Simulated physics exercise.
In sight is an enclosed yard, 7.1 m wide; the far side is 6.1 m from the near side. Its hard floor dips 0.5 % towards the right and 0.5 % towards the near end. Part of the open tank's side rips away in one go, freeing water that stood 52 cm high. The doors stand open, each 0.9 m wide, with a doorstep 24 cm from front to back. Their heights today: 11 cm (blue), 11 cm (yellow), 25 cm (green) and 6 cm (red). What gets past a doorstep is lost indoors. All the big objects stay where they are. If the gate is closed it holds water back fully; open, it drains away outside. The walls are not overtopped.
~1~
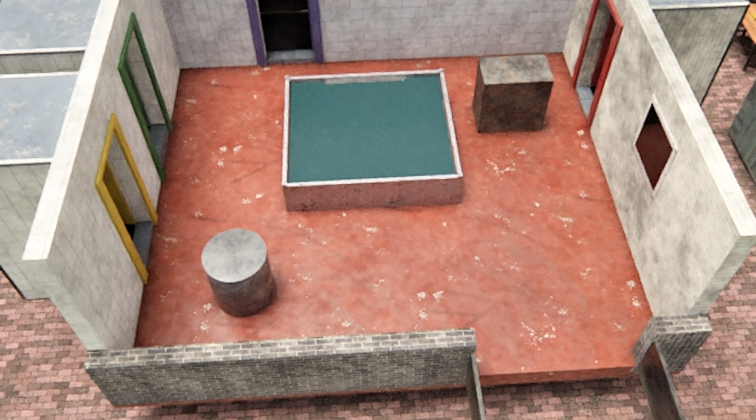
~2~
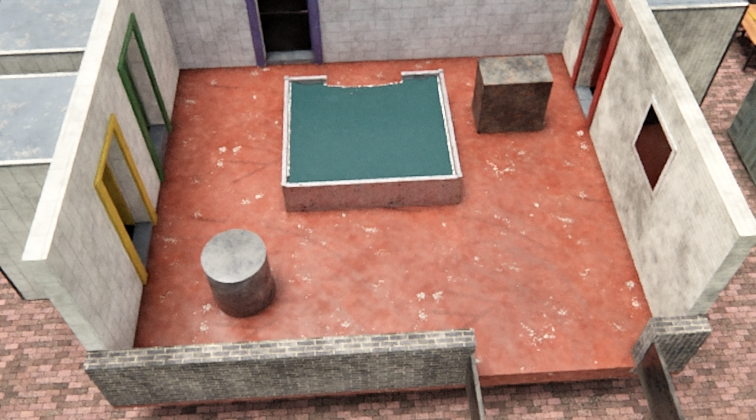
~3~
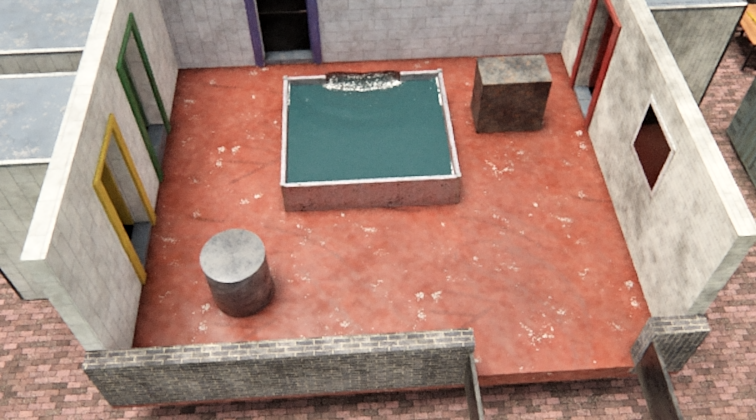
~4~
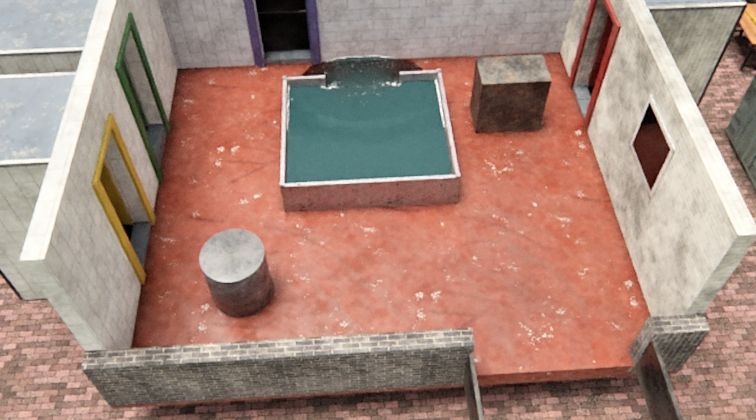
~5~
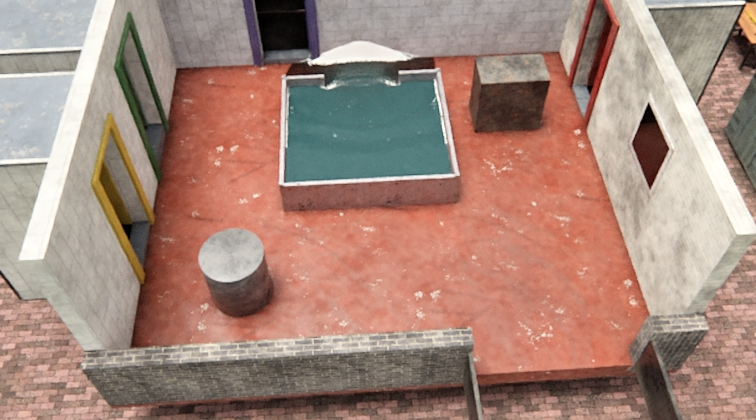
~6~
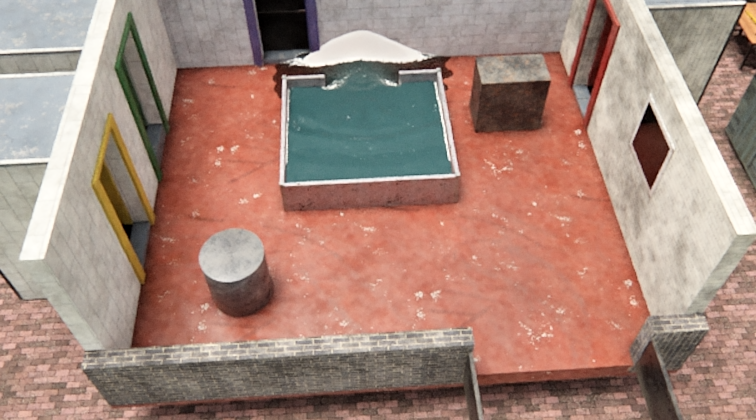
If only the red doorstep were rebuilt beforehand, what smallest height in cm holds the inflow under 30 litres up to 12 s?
It would have to be roughly 17 cm high.
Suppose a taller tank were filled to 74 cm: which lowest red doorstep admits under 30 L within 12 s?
About 26 cm.
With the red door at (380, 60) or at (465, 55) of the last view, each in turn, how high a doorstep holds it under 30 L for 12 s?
Roughly 35 and 7.0 cm.
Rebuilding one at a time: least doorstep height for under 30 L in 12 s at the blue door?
About 13.0 cm at blue.
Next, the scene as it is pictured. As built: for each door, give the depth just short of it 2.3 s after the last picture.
In cm: Blue 16, yellow 0, green 11, red 16.
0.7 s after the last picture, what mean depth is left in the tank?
About 40 cm.
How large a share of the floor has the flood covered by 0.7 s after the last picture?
About 10 per cent.
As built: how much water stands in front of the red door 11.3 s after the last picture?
Roughly 8.0 cm deep.
Then, 0.7 s after the last picture water covers 10 % of the floor, deepest (43 cm) near (355, 66); it has not reached the red door.
Then, 2.3 s after the last picture water covers 30 % of the floor, deepest (30 cm) near (355, 66); 16 cm at the red door, 38 litres in over its 6 cm doorstep.
Then, 11.3 s after the last picture water covers 95 % of the floor, deepest (10 cm) near (657, 346); 8 cm at the red door, 248 litres in over its 6 cm doorstep.
At the red door as built, the water peaked near 17 cm, 2.5 s after the last picture.
With a doorstep of 15.5 cm, 39 litres would have come in within the 12 s; with 21 cm, 10 litres. So under 30 litres takes about 17 cm.
